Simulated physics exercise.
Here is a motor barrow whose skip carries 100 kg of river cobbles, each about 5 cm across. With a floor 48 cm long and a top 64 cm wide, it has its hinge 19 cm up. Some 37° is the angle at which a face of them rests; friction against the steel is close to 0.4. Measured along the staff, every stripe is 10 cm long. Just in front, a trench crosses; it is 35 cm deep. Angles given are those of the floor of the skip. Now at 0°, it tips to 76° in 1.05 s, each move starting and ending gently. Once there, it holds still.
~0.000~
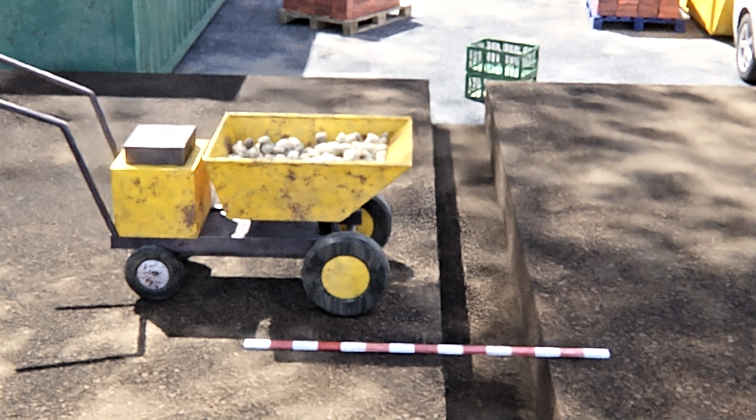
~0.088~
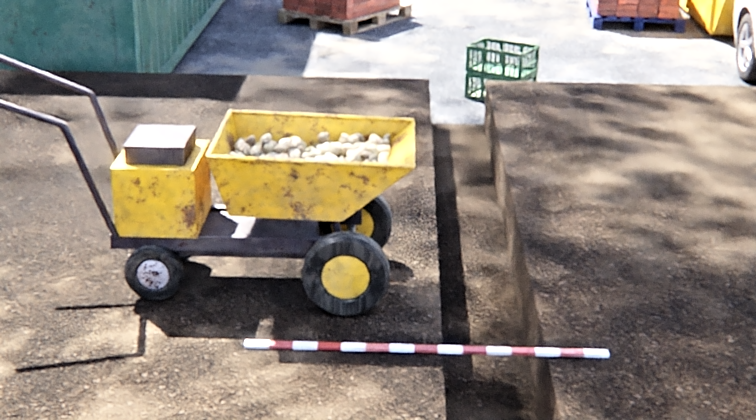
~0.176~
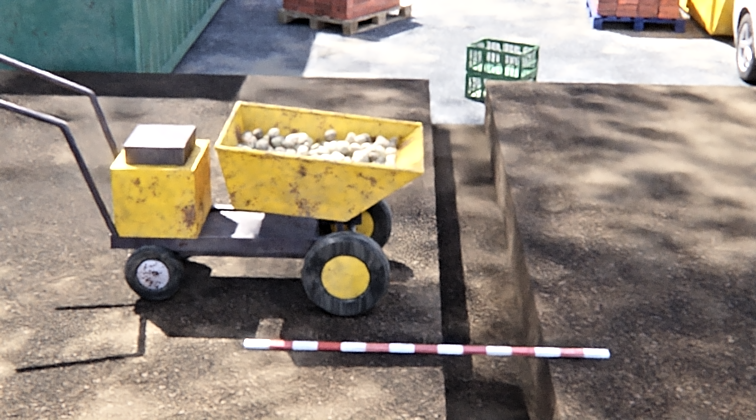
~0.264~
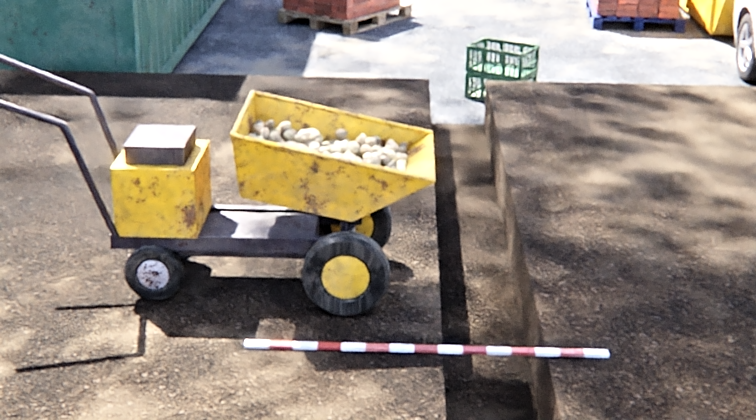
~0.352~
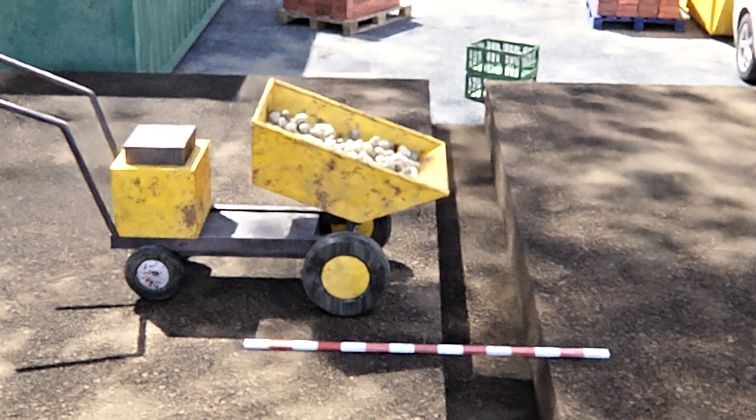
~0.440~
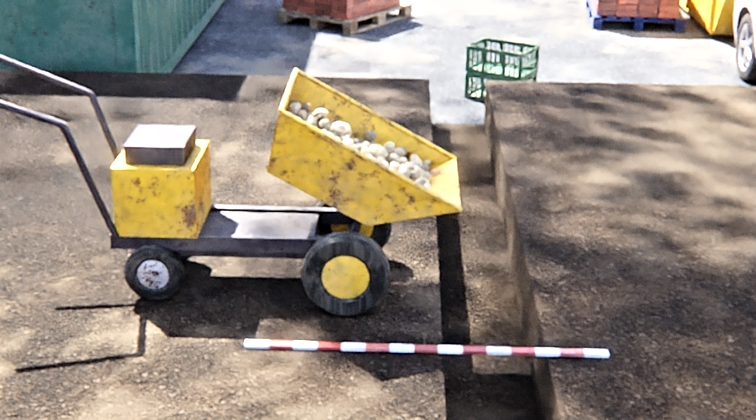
At first, a yellow motor barrow stands beside a trench, its skip level and loaded with pale cobbles, with a red-and-white staff lying in front. The skip then begins tilting, its rear rising slowly, and continues to a steeper slant, lip lowered to the right, with the stones still inside.
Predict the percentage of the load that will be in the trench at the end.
Predicted: Roughly 97 %.
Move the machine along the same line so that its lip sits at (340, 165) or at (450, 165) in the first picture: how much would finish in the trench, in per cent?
65 %, then 45 %.
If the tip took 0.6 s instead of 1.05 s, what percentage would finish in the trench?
With that timing, about 80 per cent.
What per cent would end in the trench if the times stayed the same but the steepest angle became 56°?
About 85%.
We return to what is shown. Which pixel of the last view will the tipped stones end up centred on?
Their middle is at about (496, 343).
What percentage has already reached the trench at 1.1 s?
At that moment: Approx. 55 %.
After 0.8 s the floor is at 64°; 100 % in the skip; the foremost stones are at (480, 253).
After 1.1 s the floor is at 76°; 43 % in the skip, 56 % in the trench; the foremost stones are at (534, 285).
After 1.5 s the floor is at 76°; 4 % in the skip, 93 % in the trench, 3 % past the trench; the foremost stones are at (593, 278).
After 3.5 s the floor is at 76°; 0 % in the skip, 97 % in the trench, 3 % past the trench; the foremost stones are at (617, 275).
